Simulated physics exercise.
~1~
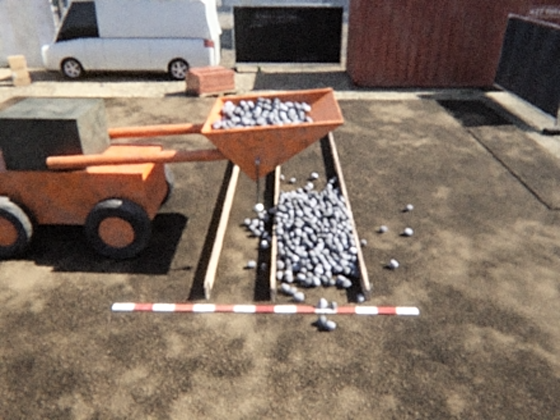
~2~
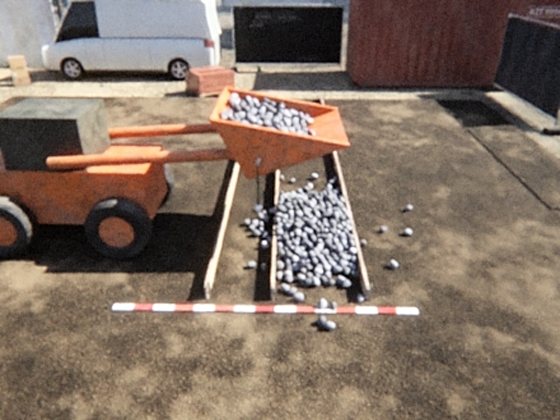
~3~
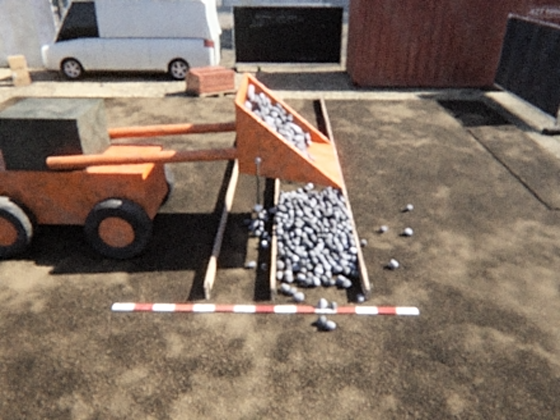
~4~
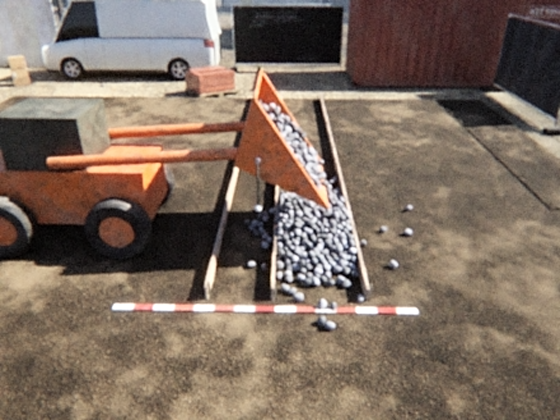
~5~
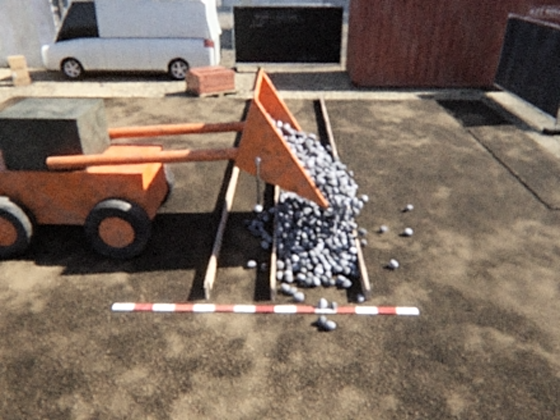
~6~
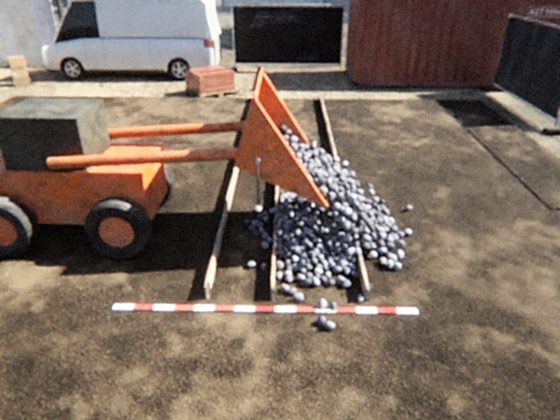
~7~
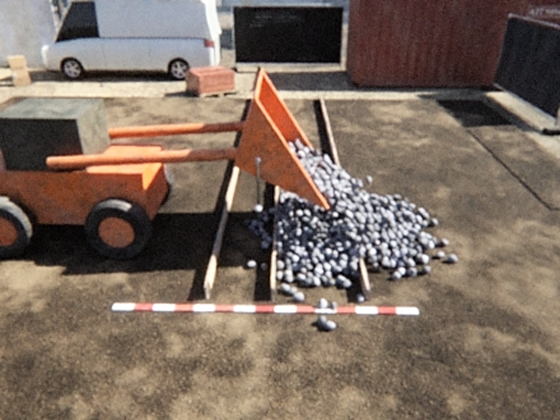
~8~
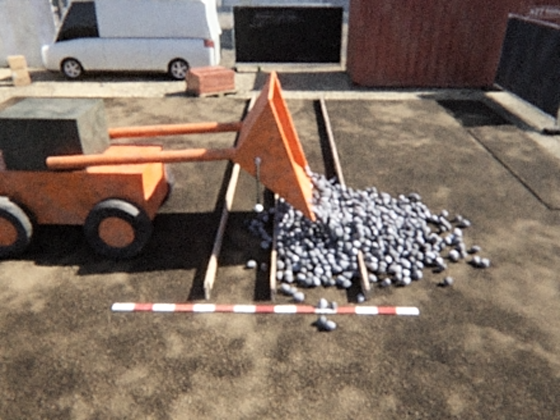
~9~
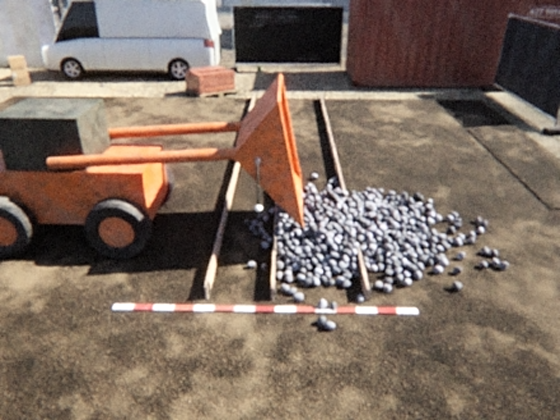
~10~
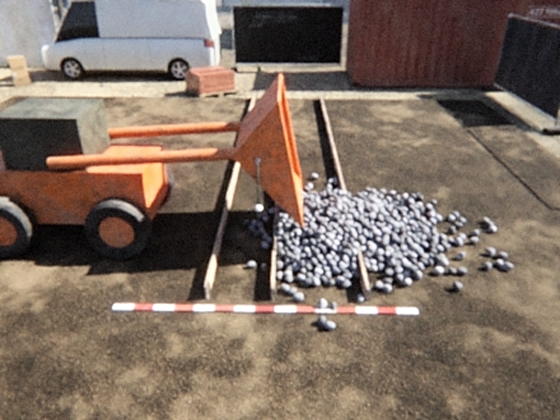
An orange loader tips its bucket, and grey stones pour out and spread right past the boards.
